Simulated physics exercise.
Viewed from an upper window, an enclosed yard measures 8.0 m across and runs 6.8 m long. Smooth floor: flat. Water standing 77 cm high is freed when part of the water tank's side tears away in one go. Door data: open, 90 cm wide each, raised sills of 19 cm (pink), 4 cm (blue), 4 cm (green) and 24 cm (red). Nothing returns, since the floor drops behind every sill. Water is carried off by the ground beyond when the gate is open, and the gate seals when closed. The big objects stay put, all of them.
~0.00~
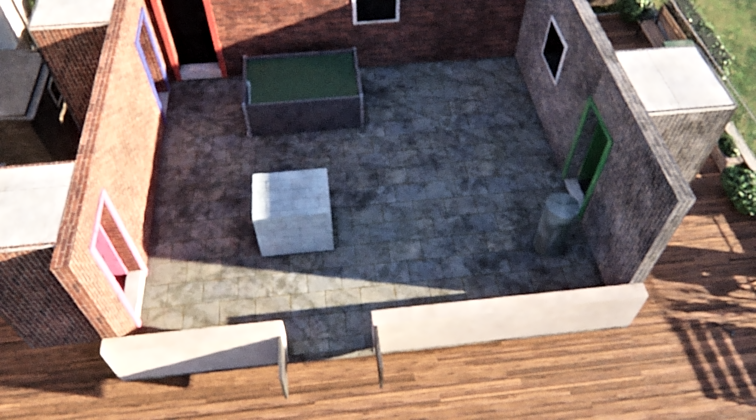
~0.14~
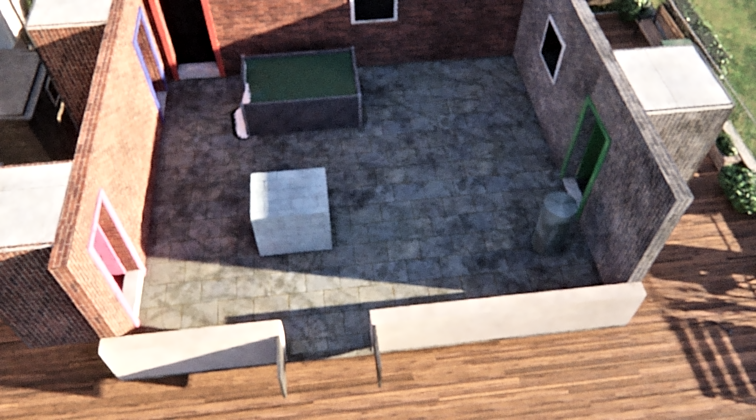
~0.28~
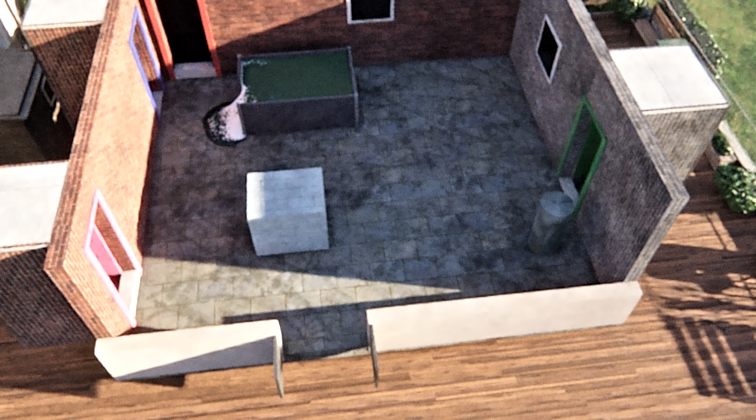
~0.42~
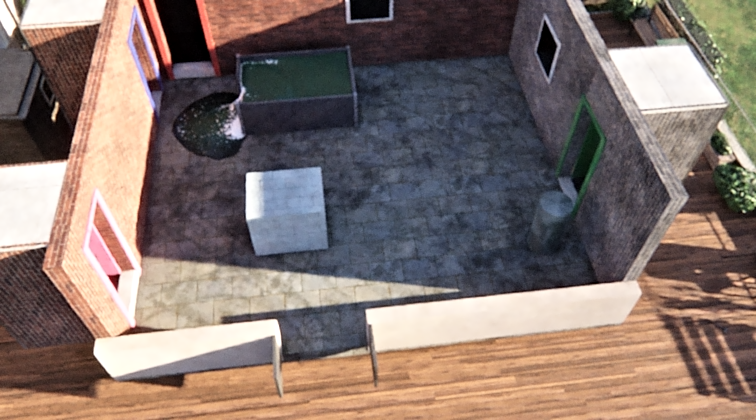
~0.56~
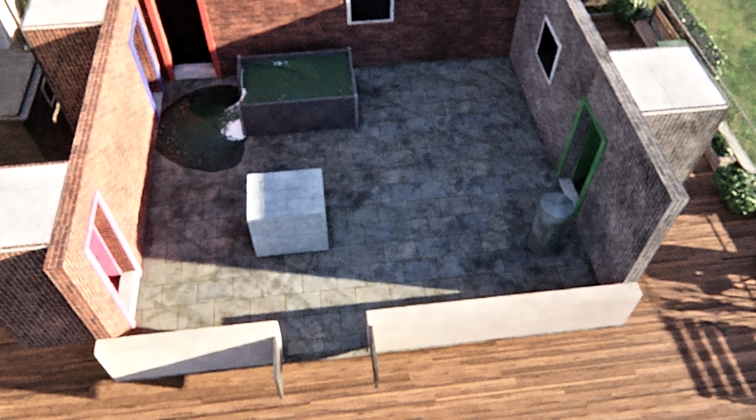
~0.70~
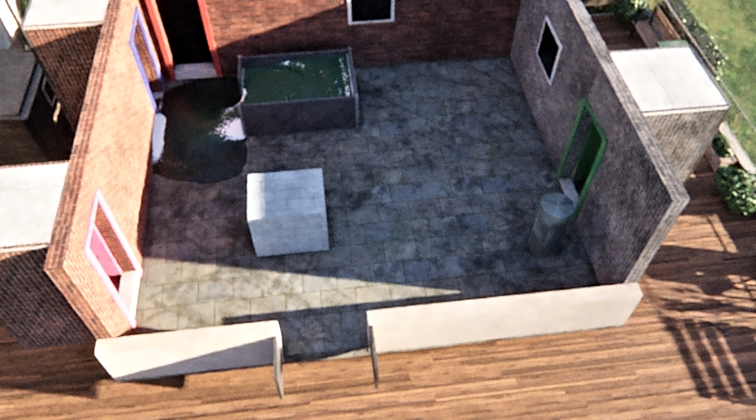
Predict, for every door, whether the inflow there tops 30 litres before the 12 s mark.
Prediction: At the pink door it falls short of 30 litres; at the blue door it tops 30 litres; at the green door it falls short of 30 litres; at the red door it falls short of 30 litres.
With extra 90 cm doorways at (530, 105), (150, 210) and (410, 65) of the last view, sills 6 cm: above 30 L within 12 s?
So, in the order given, it's shy of the mark, then beyond the mark, then shy of the mark.
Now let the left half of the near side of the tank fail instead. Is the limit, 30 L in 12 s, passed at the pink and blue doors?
Pink: Within limit; blue: Within limit.
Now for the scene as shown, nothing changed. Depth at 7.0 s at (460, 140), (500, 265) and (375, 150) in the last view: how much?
I'd read it as roughly 0, 2 and 0 cm, in that order.
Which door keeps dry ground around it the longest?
That would be the green door, last of all.
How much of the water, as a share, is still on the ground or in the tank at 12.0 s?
Close to 72 in a hundred remains.
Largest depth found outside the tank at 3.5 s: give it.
Depth max: Approx. 26 cm.
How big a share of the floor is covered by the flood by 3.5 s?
Roughly 30 percent.
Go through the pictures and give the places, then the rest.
The first frame shows still water, 77 cm deep, in the water tank at (302, 79).
In the second frame, the front is at (245, 138), 0.5 m from the gap at (248, 111); 0.2 m2 of floor is under water; 77 cm left at the back of the water tank.
In the third frame, water pours out at (245, 113) and has run 0.8 m, to (208, 117); typically 11 cm deep outside, 77 cm at the water tank's back.
In the fourth frame, water pours out at (244, 113) and has run 1.4 m, to (178, 133); typically 7 cm deep outside, 77 cm at the water tank's back.
In the fifth frame, the front is at (157, 146), 1.9 m from the gap at (245, 114); 3.4 m2 of floor is under water; 76 cm left at the back of the water tank.
In the sixth frame, water pours out at (245, 114) and has run 2.2 m, to (150, 108); typically 5 cm deep outside, 69 cm at the water tank's back.
After 1.4 s water covers 10 % of the floor and is deepest (40 cm) near (167, 141); pink door not reached, blue door 20 cm at the sill, 68 L in, green door not reached, red door 6 cm at the sill, 0 L in.
After 2.2 s water covers 20 % of the floor and is deepest (35 cm) near (167, 135); pink door 6 cm at the sill, 0 L in, blue door 24 cm at the sill, 196 L in, green door not reached, red door 12 cm at the sill, 0 L in.
After 3.5 s water covers 30 % of the floor and is deepest (26 cm) near (165, 84); pink door 5 cm at the sill, 0 L in, blue door 18 cm at the sill, 338 L in, green door not reached, red door 11 cm at the sill, 0 L in.
After 7.0 s water covers 60 % of the floor and is deepest (16 cm) near (159, 135); pink door 6 cm at the sill, 0 L in, blue door 11 cm at the sill, 501 L in, green door not reached, red door 8 cm at the sill, 0 L in.
After 12.0 s water covers 75 % of the floor and is deepest (8 cm) near (159, 135); pink door 7 cm at the sill, 0 L in, blue door 7 cm at the sill, 565 L in, green door 5 cm at the sill, 1 L in, red door 5 cm at the sill, 0 L in.
